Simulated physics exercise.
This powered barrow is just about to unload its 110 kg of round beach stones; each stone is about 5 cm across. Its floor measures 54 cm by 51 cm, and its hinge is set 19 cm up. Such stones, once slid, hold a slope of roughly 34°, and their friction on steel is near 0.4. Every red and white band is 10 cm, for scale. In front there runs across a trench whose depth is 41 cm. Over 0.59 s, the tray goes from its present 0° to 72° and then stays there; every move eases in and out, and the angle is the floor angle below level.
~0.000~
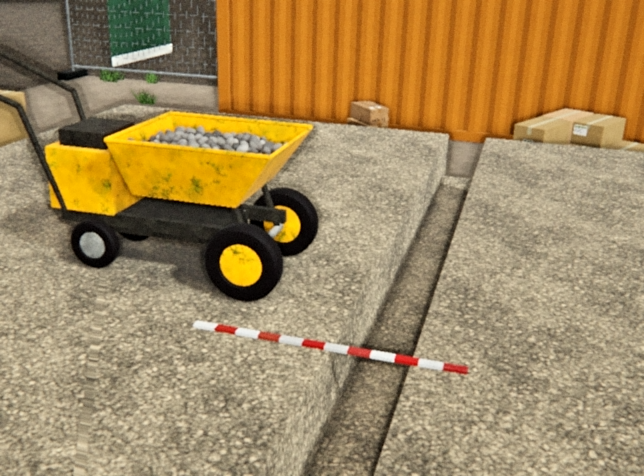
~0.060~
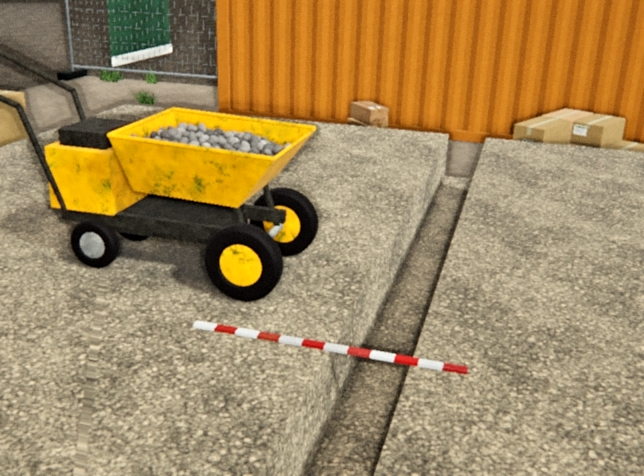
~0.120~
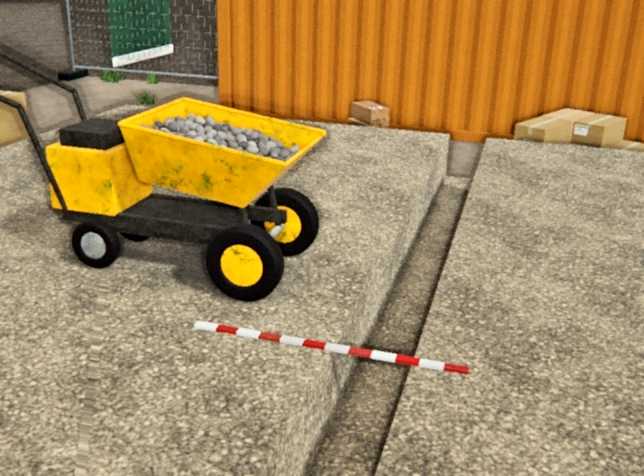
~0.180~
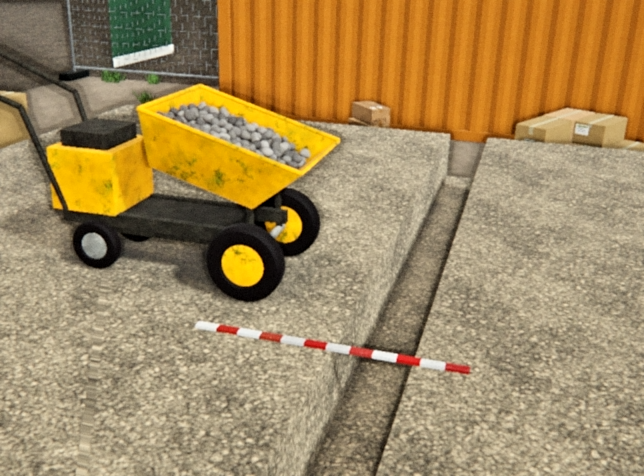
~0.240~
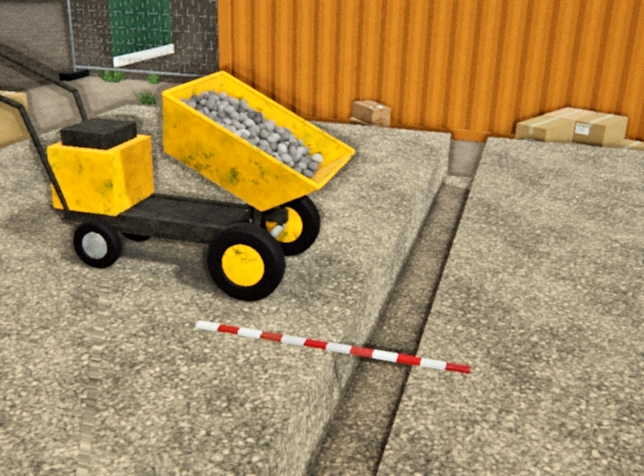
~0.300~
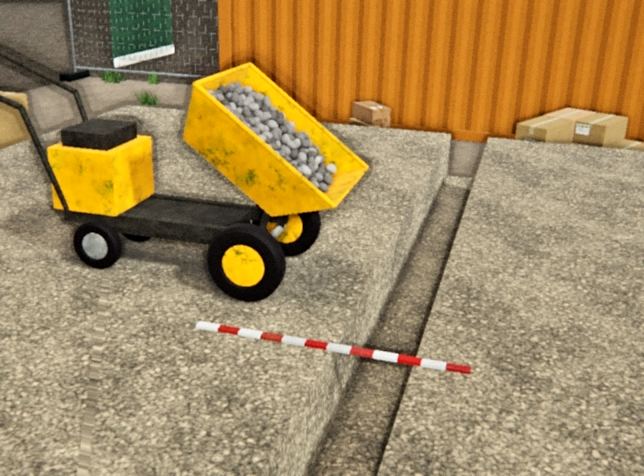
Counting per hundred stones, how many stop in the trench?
Some 58.
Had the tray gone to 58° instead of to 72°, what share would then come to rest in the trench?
Some 50% would finish there.
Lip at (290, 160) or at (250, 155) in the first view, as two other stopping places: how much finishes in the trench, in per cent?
Close to 35 percent in the first case, 80 percent in the second.
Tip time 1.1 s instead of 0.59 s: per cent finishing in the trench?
80 %.
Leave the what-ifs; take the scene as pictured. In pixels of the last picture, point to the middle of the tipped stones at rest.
Centre estimate: Around (423, 353).
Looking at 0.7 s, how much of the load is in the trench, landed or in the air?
By that moment, roughly 35 per cent of the load.
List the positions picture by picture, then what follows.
In the first picture, the tray is at 0°, its lip at (269, 158); the top of the load is at (203, 137).
The second picture shows lip at (273, 159), floor tilted 2°, highest stones at (188, 132); the stones move at 0.5 m/s on average.
In the third picture, the tray is at 8°, its lip at (285, 165); the top of the load is at (187, 123); the stones move at 1.0 m/s on average.
In the fourth picture, the tray is at 16°, its lip at (301, 174); the top of the load is at (201, 112); the stones move at 1.4 m/s on average.
In the fifth picture, the tray is at 26°, its lip at (319, 188); the top of the load is at (219, 100); the stones move at 1.6 m/s on average.
The sixth picture shows lip at (334, 207), floor tilted 37°, highest stones at (238, 92); the stones move at 1.7 m/s on average.
After 0.4 s the floor is at 60°; 100 % in the tray; the foremost stones are at (350, 223).
After 0.7 s the floor is at 72°; 61 % in the tray, 34 % in the trench, 4 % past the trench; the foremost stones are at (446, 299).
After 1.0 s the floor is at 72°; 10 % in the tray, 49 % in the trench, 42 % past the trench; the foremost stones are past the picture's edge.
After 3.0 s the floor is at 72°; 0 % in the tray, 58 % in the trench, 42 % past the trench; the foremost stones are past the picture's edge.
